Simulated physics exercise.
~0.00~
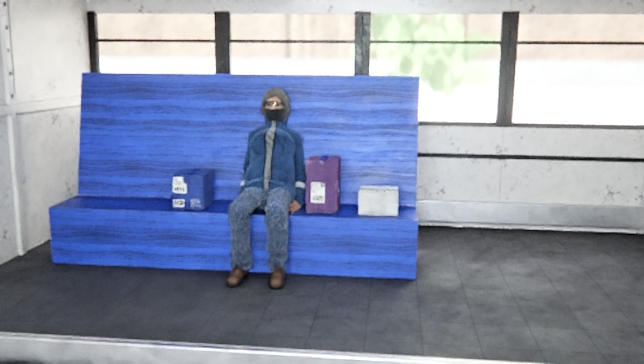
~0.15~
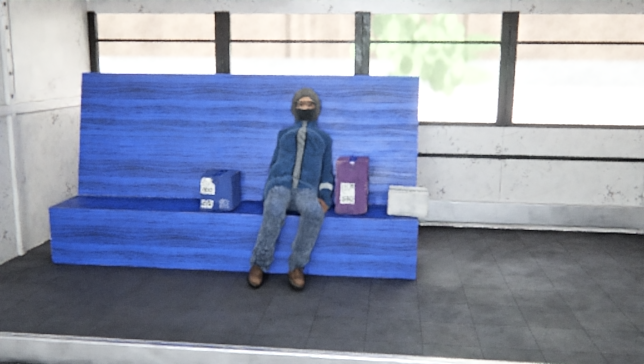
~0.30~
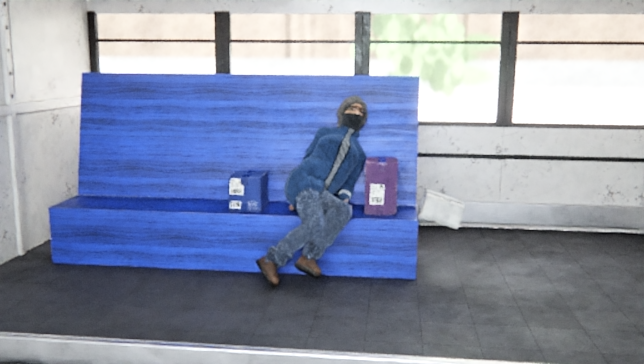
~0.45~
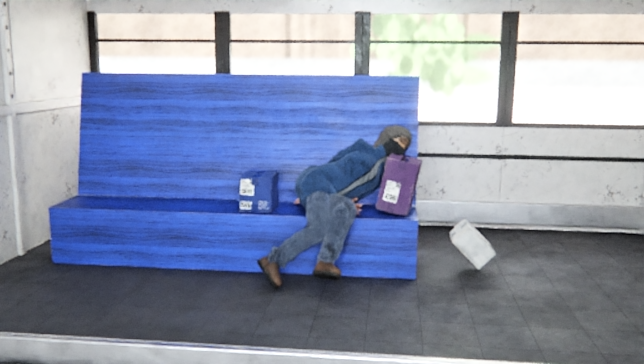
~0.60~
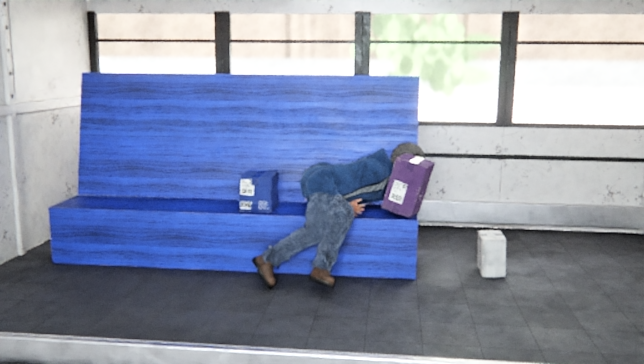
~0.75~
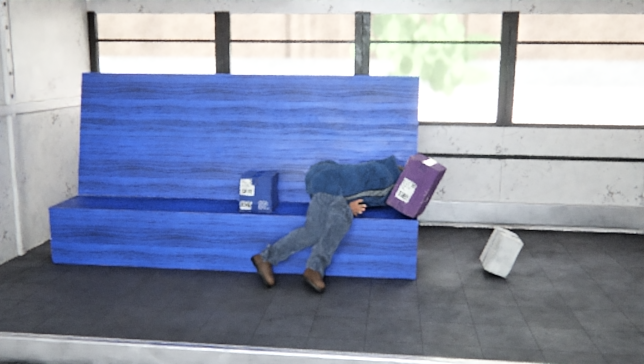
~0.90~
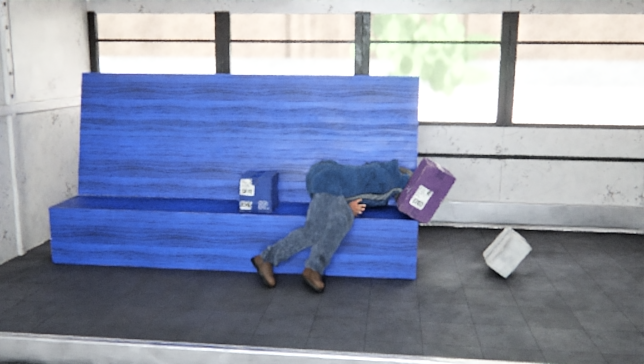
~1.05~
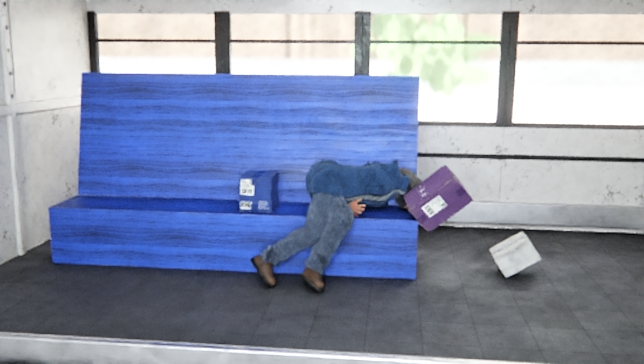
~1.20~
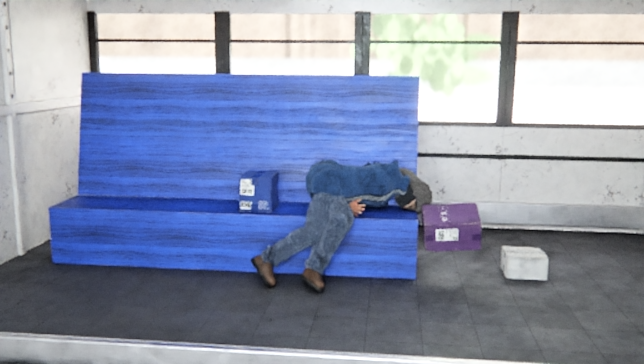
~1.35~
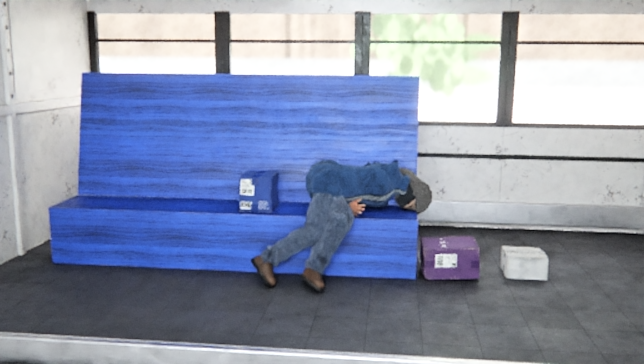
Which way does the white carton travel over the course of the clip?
The white carton travels to the right, going off the end of the bench and ending on the floor.
The video shows a masked person on a blue bench sliding right with three packages, then slumping sideways as the white carton tumbles to the floor and the purple pack tips off after it, leaving the blue one on the bench beside the slumped person.
